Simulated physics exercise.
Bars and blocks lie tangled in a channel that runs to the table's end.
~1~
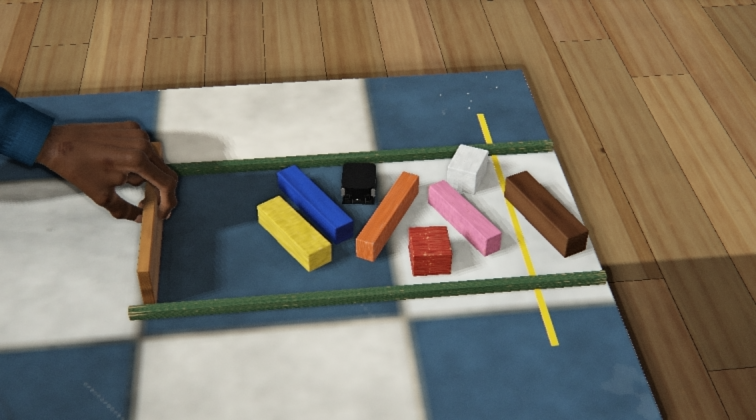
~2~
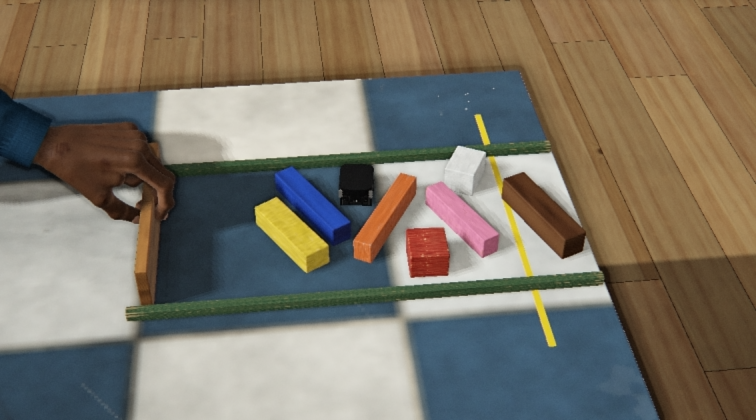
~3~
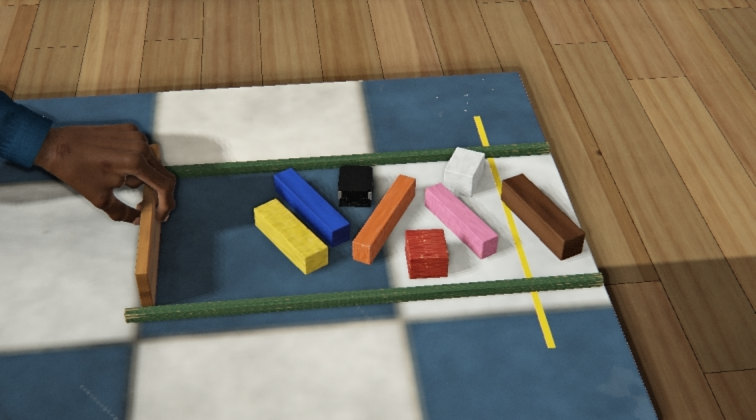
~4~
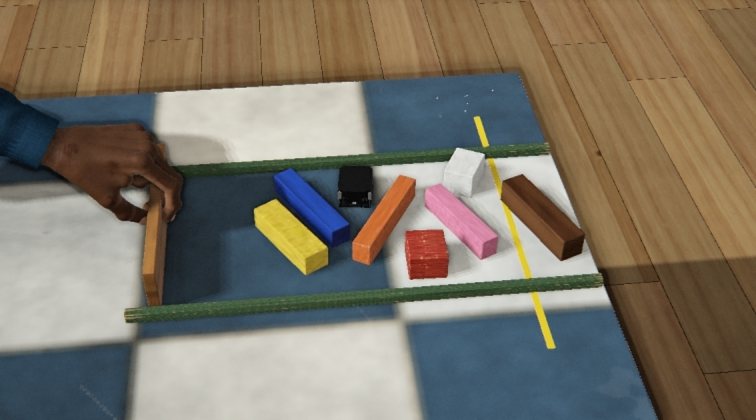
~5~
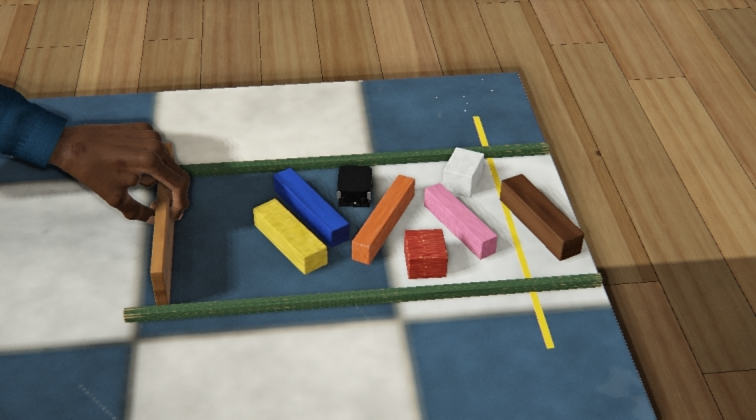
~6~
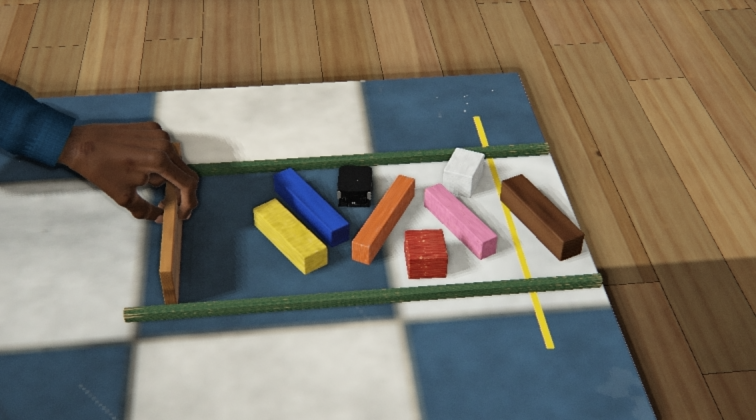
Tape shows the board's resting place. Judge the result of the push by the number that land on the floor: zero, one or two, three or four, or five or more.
The number that land on the floor is three or four.
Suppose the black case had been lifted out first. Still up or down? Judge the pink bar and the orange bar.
Pink bar down, orange bar still up.
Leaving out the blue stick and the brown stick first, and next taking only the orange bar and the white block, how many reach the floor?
In the first try 0, in the other 1.
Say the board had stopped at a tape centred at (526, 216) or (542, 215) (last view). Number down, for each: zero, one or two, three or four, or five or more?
The counts, in order, are more than four and five or over.
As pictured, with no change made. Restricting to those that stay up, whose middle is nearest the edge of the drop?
Answer: The orange bar.
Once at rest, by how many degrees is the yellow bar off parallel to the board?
Angle: Roughly 0 degrees.
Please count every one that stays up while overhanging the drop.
Overhanging: 3.
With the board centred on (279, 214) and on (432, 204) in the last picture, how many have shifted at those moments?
Tally: First 2; then 8.
Soon after, none off yet; brown stick at rest near (541, 216); white block at rest near (464, 172); pink bar at rest near (460, 220).
After that, none off yet; brown stick moving near (547, 215); white block displaced about its own width near (493, 168); pink bar displaced a little near (514, 228).
In the end, the number that fall off is three or four; gone, pink bar, white block and brown stick.
